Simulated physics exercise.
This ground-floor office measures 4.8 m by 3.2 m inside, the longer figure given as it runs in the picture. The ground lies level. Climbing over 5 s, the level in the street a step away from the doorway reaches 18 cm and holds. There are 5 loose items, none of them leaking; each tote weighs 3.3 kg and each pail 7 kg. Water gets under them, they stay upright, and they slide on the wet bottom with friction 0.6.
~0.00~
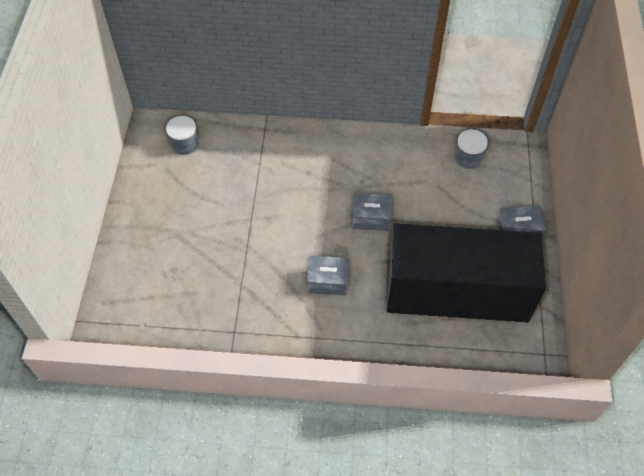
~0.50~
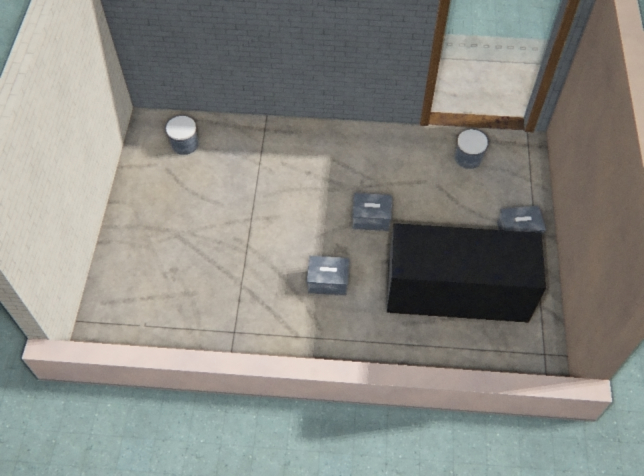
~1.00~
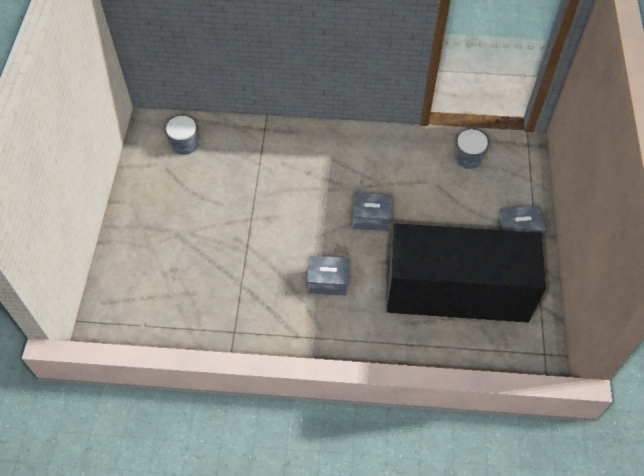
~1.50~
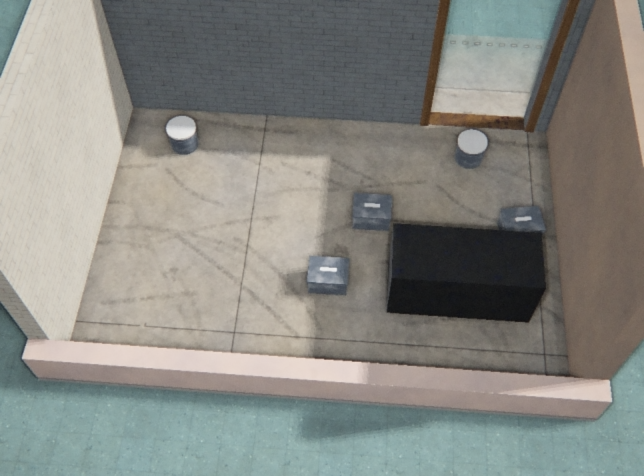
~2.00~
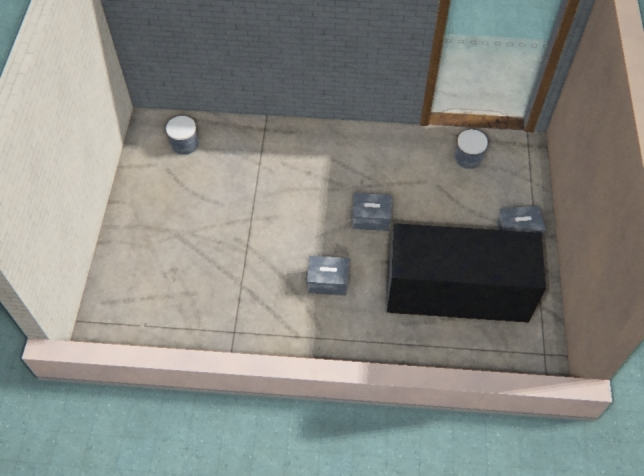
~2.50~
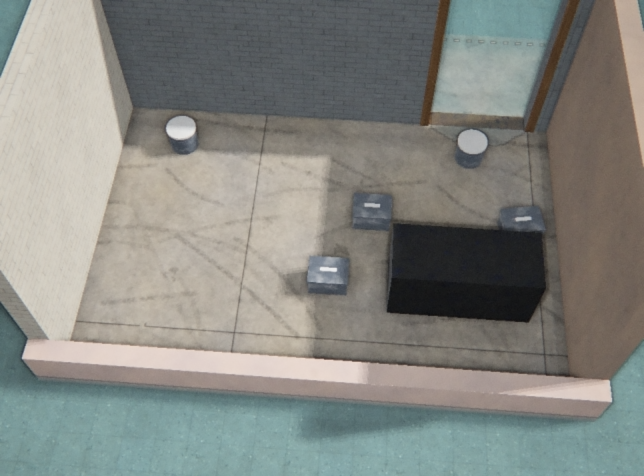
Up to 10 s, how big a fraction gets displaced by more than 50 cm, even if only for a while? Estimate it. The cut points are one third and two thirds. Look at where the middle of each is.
A clear majority, two thirds or more, move that far.
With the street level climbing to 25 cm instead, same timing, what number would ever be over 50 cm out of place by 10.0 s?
So the tally would be 4.
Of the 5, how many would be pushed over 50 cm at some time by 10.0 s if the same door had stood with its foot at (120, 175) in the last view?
3.
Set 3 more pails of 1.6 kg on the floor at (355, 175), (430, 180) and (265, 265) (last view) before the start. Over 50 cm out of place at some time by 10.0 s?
Note: Item 1 above threshold; item 2 above threshold; item 3 above threshold.
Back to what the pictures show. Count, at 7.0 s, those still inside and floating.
That would be 2 of them.
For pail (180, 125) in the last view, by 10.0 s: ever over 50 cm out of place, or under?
Answer: Below the mark.
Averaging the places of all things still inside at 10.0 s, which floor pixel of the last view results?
Near (227, 252).
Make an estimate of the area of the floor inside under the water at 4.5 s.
At that time the wet patch spans about 3.5 m2.
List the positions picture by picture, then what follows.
The first picture shows a tote at (372, 206), on the bottom; a pail at (473, 141) rests on the ground; water covers 0.0 m2; 0 of 5 have shifted.
The second picture shows a tote at (372, 206), on the bottom; a pail at (473, 141), on the bottom; 0.0 m2 under water; 0 of 5 have shifted.
The third picture shows a tote at (372, 206) rests on the ground; a pail at (473, 141), on the bottom; water covers 0.0 m2; 0 of 5 have shifted.
The fourth picture shows a tote at (372, 206) rests on the ground; a pail at (473, 141) rests on the ground; 0.0 m2 under water; 0 of 5 have shifted.
The fifth picture shows a tote at (372, 206) rests on the ground; a pail at (473, 141), on the bottom; water covers 0.0 m2; 0 of 5 have shifted.
The sixth picture shows a tote at (372, 206) rests on the ground; a pail at (473, 141) rests on the ground; 0.1 m2 under water; 0 of 5 have shifted.
After 3.5 s 0 of 5 are over 50 cm from their spots; 0 afloat.
After 4.5 s 0 of 5 are over 50 cm from their spots; 0 afloat.
After 7.0 s 3 of 5 are over 50 cm from their spots; 2 afloat.
After 10.0 s 4 of 5 are over 50 cm from their spots, and 4 have been at some point; 4 afloat.
